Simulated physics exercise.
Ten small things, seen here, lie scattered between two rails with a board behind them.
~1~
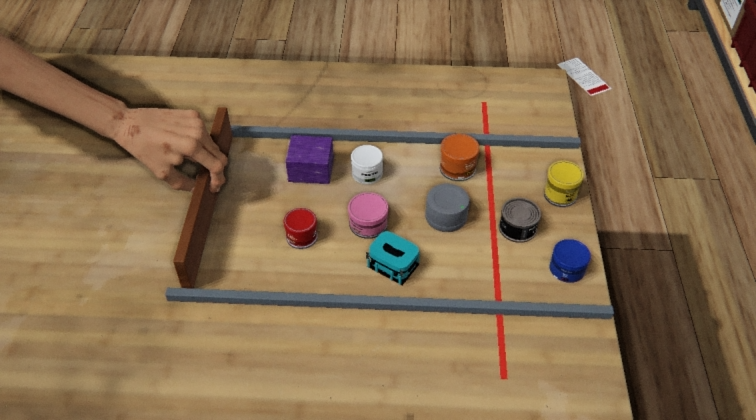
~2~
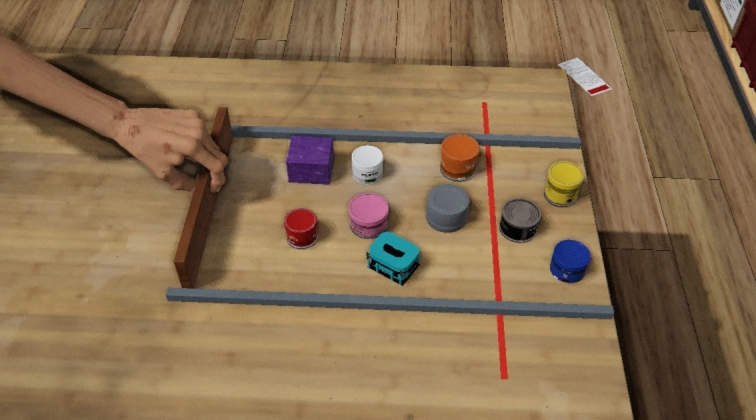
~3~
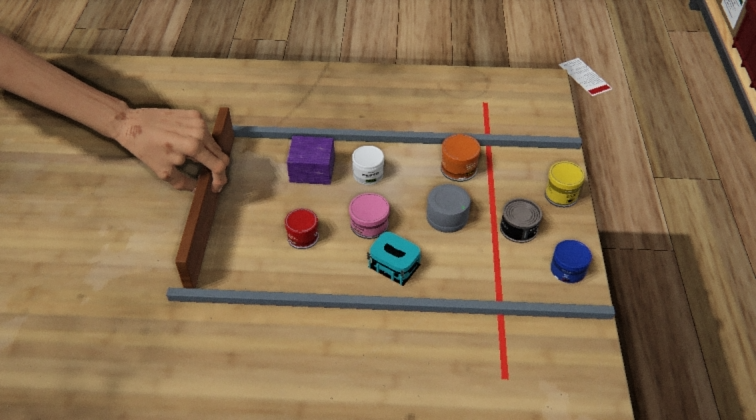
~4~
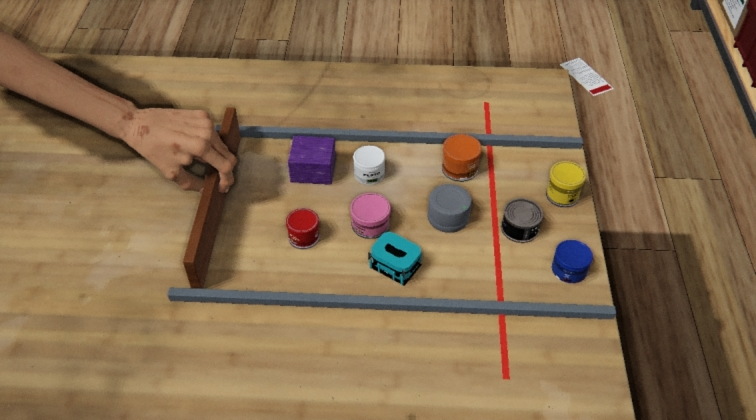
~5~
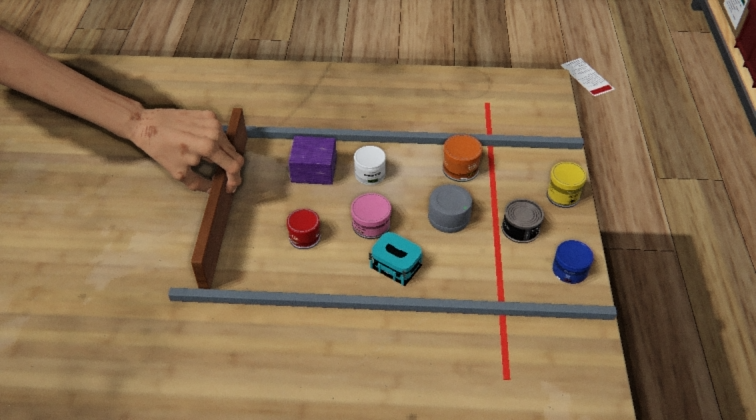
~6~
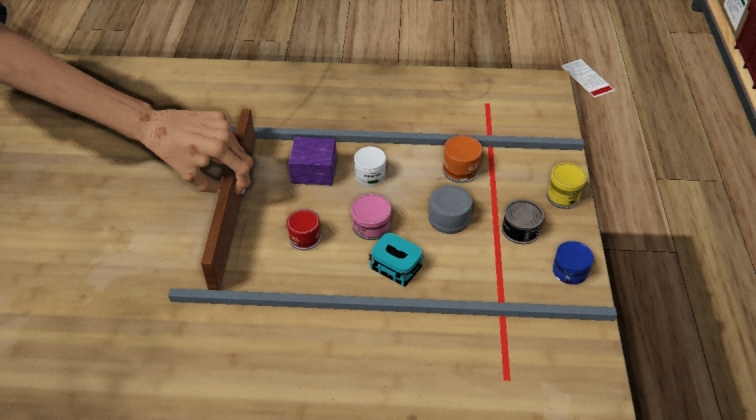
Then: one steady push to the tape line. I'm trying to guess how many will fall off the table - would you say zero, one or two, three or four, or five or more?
No drops.
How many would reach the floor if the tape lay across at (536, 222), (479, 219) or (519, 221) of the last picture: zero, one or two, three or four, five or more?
For each place: Either one or two; zero; either one or two.
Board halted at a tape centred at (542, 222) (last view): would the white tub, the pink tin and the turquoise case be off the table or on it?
White tub goes off, pink tin stays put, turquoise case stays put.
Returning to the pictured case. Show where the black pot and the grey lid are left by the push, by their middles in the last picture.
Near (587, 231) and (556, 208).
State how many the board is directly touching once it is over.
4 of them.
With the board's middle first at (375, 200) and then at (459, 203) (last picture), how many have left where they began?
Tally: 6; 8.
Soon after, none off yet; yellow tin at rest near (566, 186); blue tub at rest near (573, 263); black pot at rest near (523, 222).
In the end, the number that fall off is zero.
